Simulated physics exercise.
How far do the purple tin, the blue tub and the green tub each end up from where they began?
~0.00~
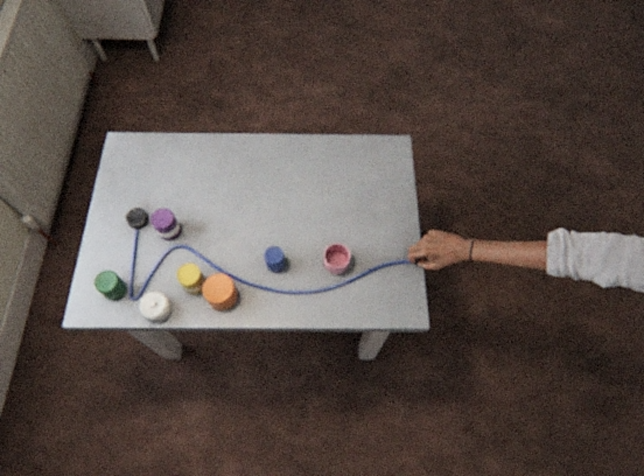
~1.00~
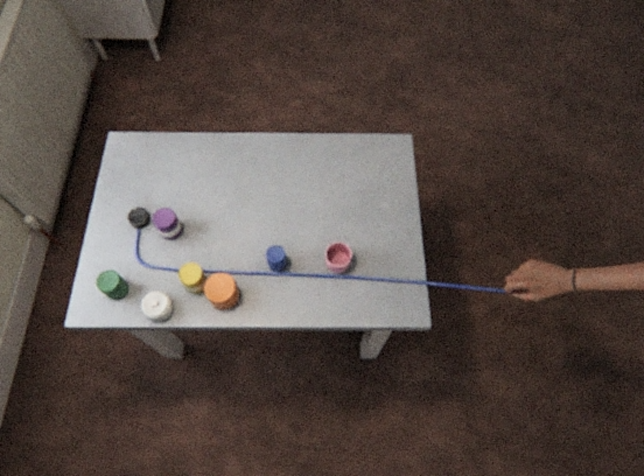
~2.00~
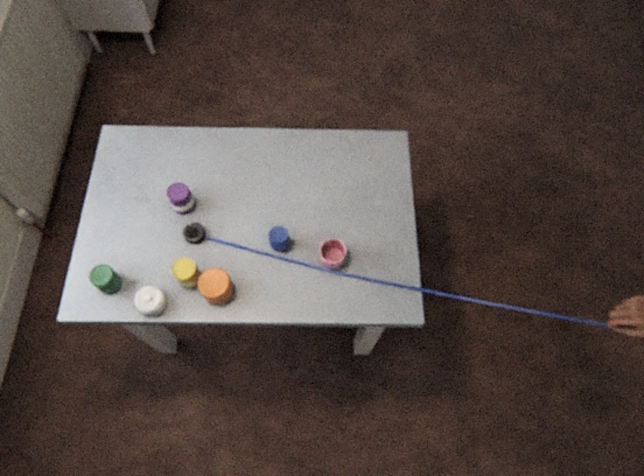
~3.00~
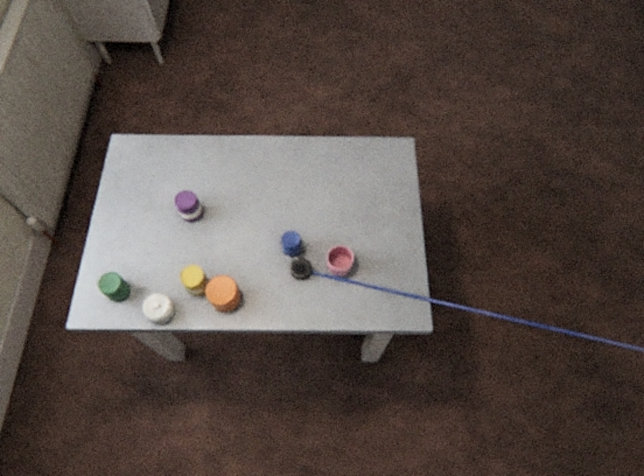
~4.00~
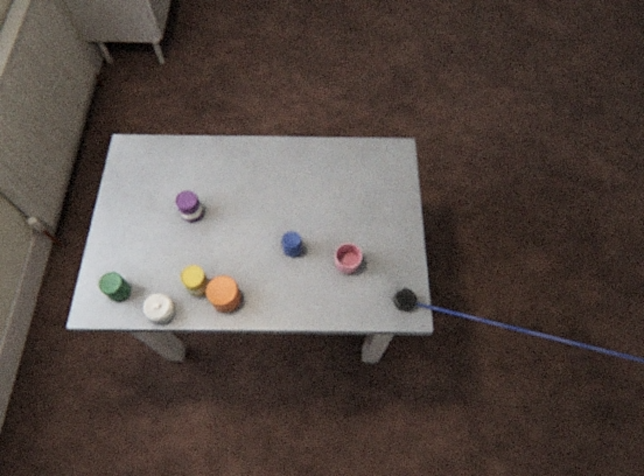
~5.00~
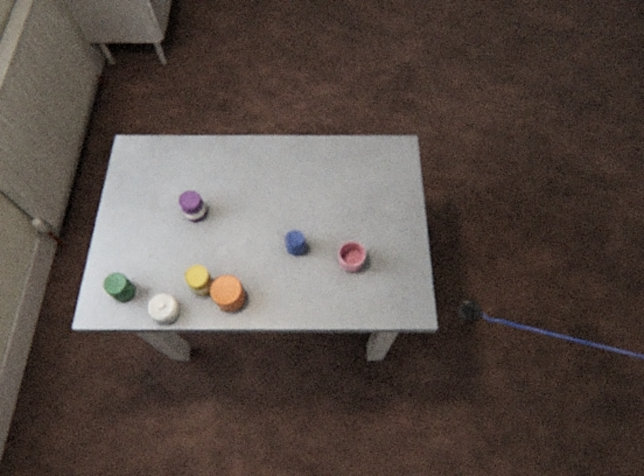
The purple tin and the blue tub each end up a modest distance to the right and nearer the table's far edge. The green tub stays almost exactly where it began.
